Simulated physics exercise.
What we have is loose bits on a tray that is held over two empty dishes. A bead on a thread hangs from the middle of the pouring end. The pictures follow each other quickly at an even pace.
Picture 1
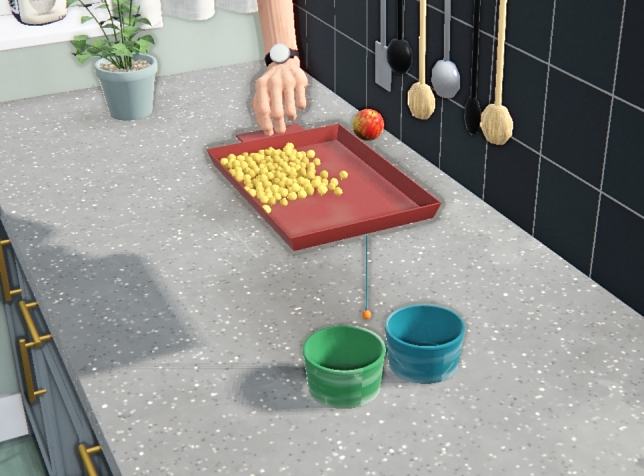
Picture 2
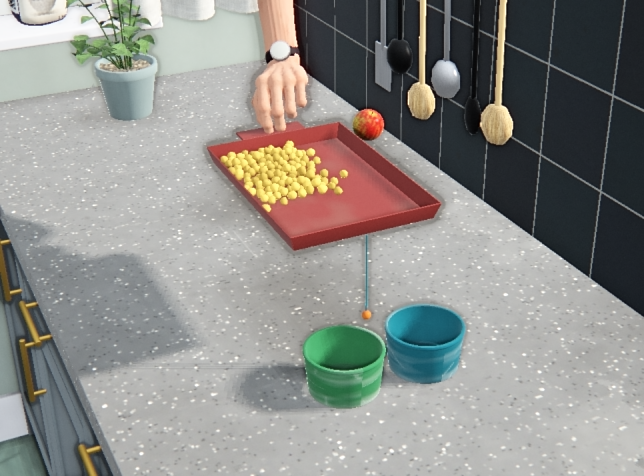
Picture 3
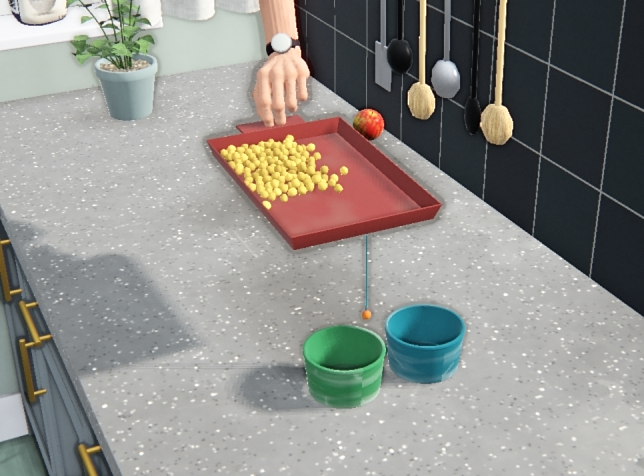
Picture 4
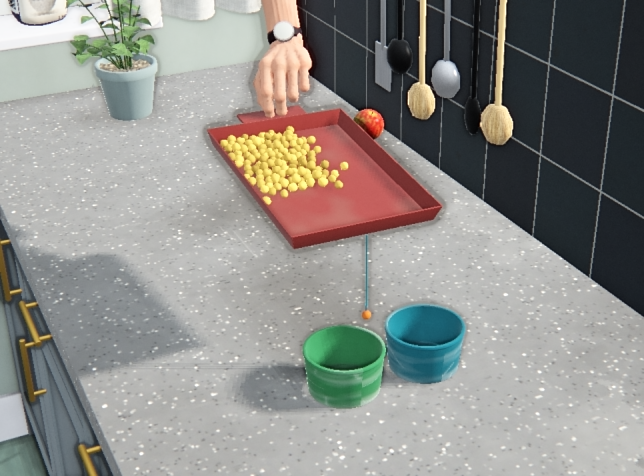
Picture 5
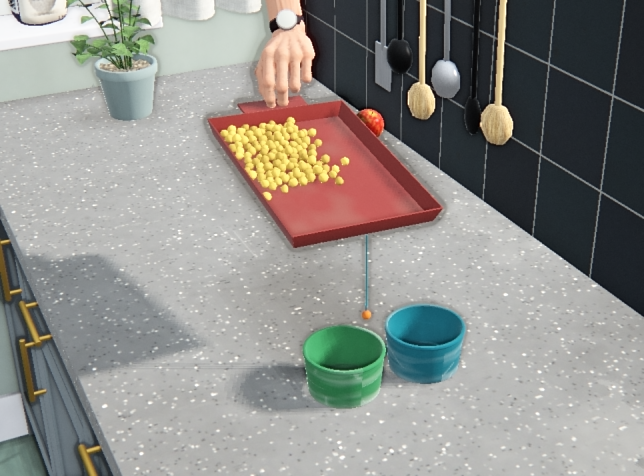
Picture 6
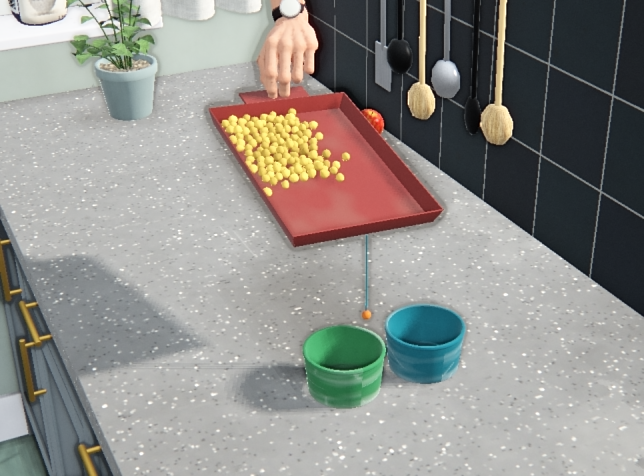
We see a hand at the far end of a red tray of yellow puffed corn balls, above green and blue dishes on a speckled counter; the hand rises slightly as the tray gradually tilts a little toward its right corner.
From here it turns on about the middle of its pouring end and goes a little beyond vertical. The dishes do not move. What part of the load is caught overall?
Together they catch more than half.
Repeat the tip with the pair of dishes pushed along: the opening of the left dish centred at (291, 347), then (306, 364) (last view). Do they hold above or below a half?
First less than half, then not half.
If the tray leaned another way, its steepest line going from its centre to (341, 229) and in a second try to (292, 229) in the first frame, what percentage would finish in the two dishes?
Near 50 % and 30 %.
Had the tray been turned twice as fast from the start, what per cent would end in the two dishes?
Close to 50 per cent.
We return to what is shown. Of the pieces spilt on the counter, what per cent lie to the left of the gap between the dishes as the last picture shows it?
About 20 per cent.
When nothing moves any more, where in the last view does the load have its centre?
Roughly at (425, 361).
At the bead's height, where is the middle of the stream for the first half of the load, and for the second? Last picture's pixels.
Around (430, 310) and then (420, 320).
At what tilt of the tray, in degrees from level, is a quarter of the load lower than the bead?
Around 100° of tilt.
Soon, tray tipped steeply; nearly all on the tray; a stray few in the right dish; a stray few outside both; a stray few in the air.
A while on, tray tipped right over; most on the tray; a stray few in the left dish; a small part in the right dish; a small part outside both; a small part in the air.
Towards the end, tray tipped past a quarter turn; a small part in the left dish; about two thirds in the right dish; about a quarter outside both.
Finally, tray tipped past a quarter turn; a small part in the left dish; about two thirds in the right dish; about a quarter outside both.
